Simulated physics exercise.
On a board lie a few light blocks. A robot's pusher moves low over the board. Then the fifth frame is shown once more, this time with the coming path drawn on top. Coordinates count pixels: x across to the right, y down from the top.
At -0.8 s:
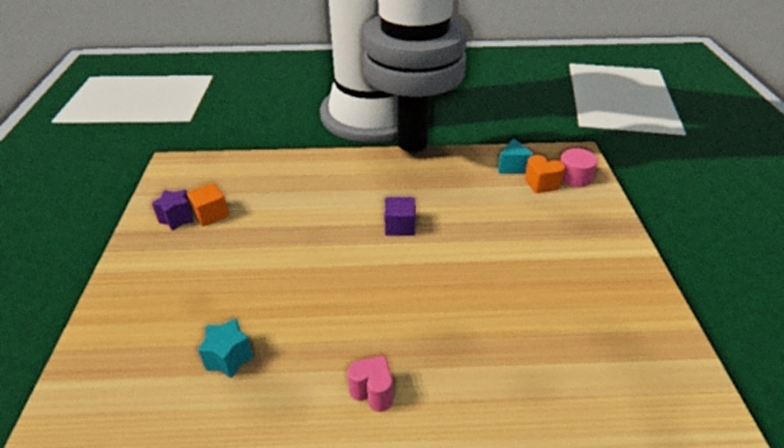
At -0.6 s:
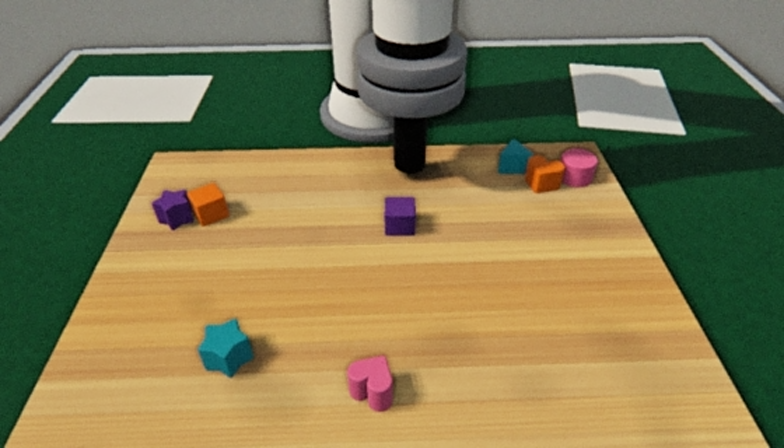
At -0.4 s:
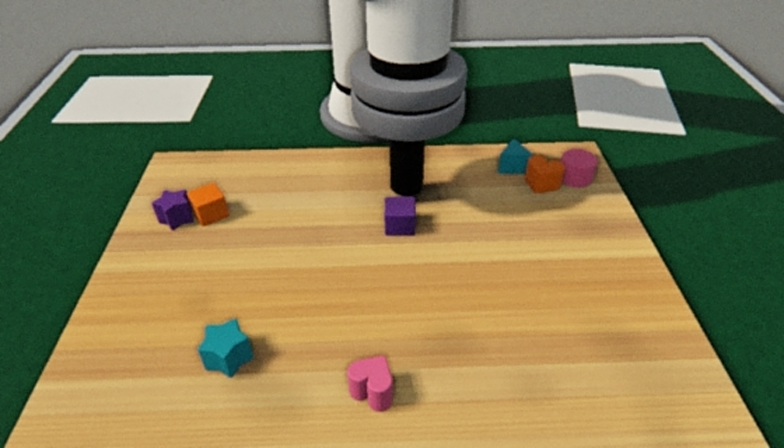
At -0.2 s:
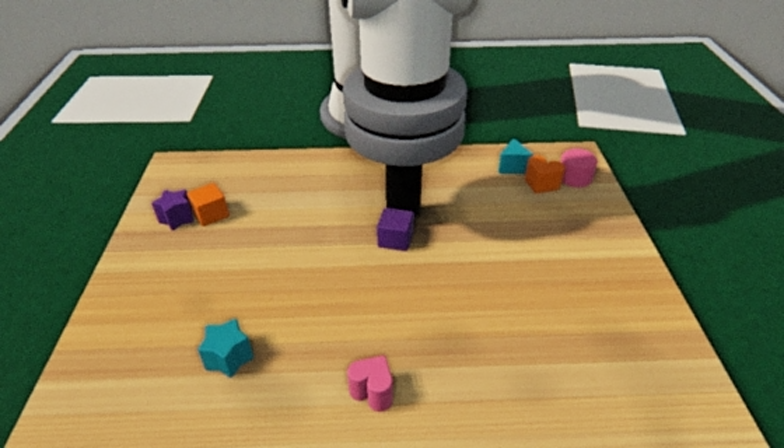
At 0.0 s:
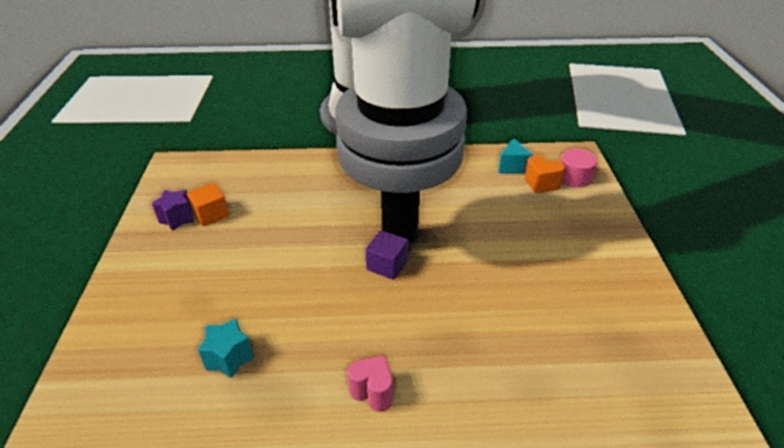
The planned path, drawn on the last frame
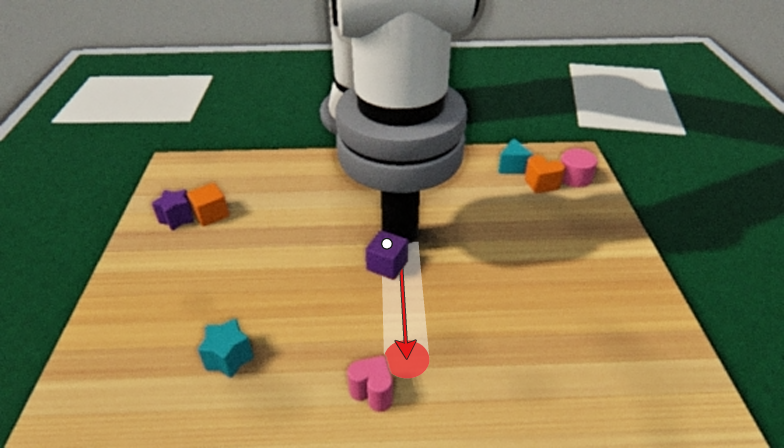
Robot arm moving its black pusher forward over a wooden board, reaching a purple block and pushing it toward the viewer.
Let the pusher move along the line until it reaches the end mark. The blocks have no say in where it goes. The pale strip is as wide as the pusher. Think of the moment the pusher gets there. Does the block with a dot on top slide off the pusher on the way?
Final answer: Yes.
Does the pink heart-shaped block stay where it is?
That would be a yes.
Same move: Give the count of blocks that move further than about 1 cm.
Number moved: 1.
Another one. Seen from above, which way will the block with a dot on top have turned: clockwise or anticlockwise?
It twists clockwise.
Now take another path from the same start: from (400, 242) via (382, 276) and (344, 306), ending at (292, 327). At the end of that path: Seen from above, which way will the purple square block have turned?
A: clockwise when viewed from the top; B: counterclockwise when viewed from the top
I'll go with B - counterclockwise when viewed from the top.
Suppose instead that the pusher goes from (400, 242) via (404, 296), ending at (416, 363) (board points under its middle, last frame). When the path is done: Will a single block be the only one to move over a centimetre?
I believe so.
Drawn move, in a line from (400, 242) to (407, 359); the dot is on the purple square block.
The first path, step by step. One third of the way, pusher (402, 267); purple square block (375, 275), turned 25° clockwise.
Two thirds of the way, pusher (404, 306); purple square block (363, 288), turned 55° clockwise.
At the end, pusher (407, 350); pink heart-shaped block still; purple square block (363, 288), turned 60° clockwise.
